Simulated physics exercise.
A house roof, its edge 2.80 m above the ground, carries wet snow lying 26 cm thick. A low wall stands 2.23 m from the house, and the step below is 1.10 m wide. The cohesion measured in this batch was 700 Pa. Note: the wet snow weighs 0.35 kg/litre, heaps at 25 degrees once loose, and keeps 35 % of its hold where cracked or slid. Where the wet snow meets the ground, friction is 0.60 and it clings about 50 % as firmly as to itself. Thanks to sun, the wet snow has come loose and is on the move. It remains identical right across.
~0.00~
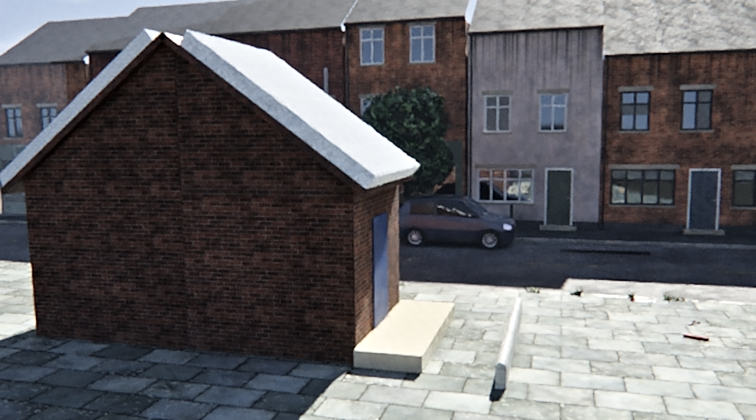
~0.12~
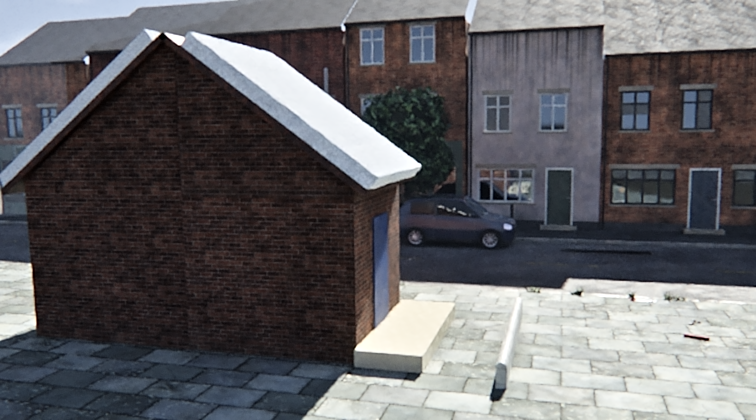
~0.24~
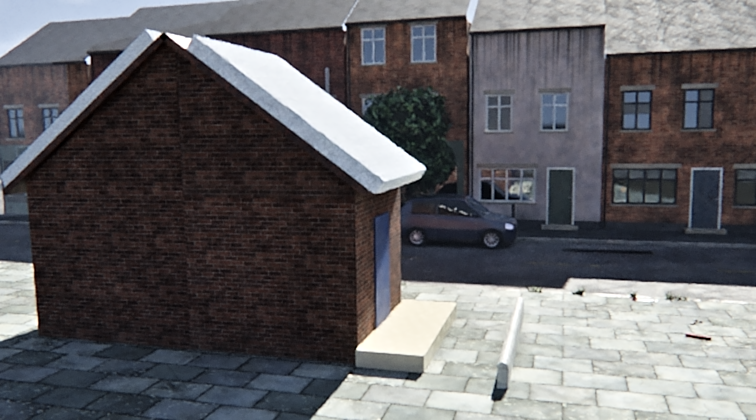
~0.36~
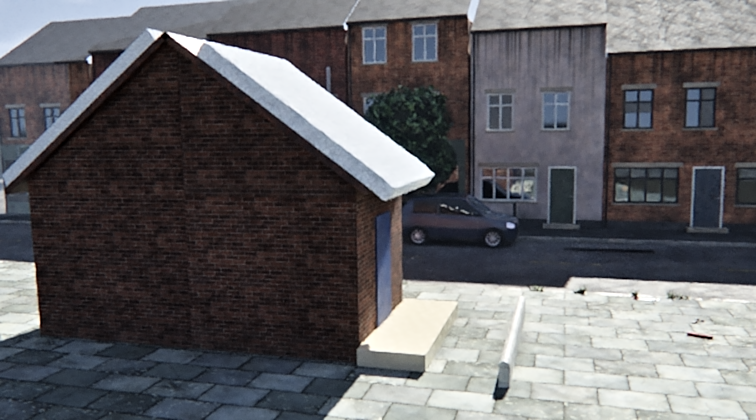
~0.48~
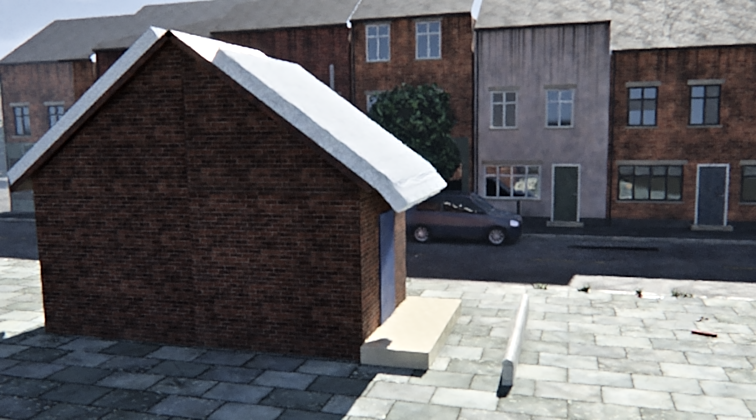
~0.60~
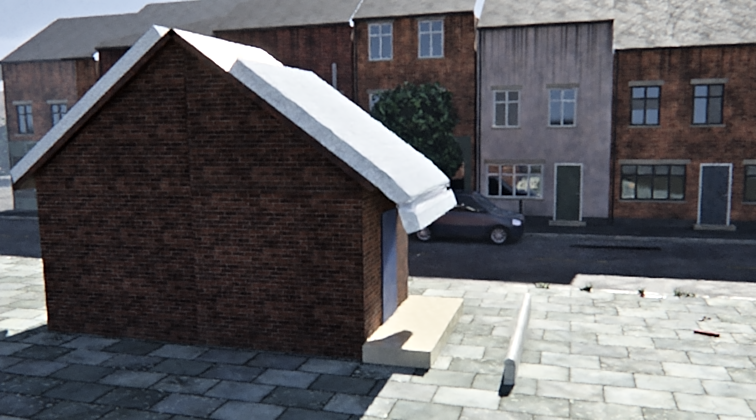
At the start, a thick white layer of snow covers the roof of a small brick building, with terraced houses and a parked dark car behind. The layer slides slowly down the right slope, pushing out past the eaves above the pale step, and its overhanging lower edge cracks and sags downward.
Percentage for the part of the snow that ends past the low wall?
Near 44 %.
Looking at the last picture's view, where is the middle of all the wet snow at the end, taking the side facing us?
Around (546, 369).
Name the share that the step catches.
I'd say near 0 in a hundred.
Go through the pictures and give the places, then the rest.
The first picture shows leading edge of the wet snow at (375, 178), 2 % of it past the eaves, in one piece.
The second picture shows leading edge of the wet snow at (377, 180), its middle shifted 3.4 cm, 3 % of it past the eaves, in one piece.
The third picture shows leading edge of the wet snow at (383, 184), its middle shifted 14 cm, 5 % of it past the eaves, in one piece.
The fourth picture shows leading edge of the wet snow at (393, 191), its middle shifted 31 cm, 10 % of it past the eaves, in one piece.
The fifth picture shows leading edge of the wet snow at (407, 201), its middle shifted 56 cm, 16 % of it past the eaves, cracking.
The sixth picture shows leading edge of the wet snow at (420, 230), its middle shifted 88 cm, 24 % of it past the eaves, cracking.
After 1.04 s, 49 % is still on the roof and 0 % is past the low wall.
After 1.56 s, none is still on the roof and 30 % is past the low wall.
After 2.08 s, none is still on the roof and 44 % is past the low wall.
After 2.60 s, none is still on the roof and 44 % is past the low wall.
After 2.70 s, at the end, none is still on the roof and 44 % is past the low wall.
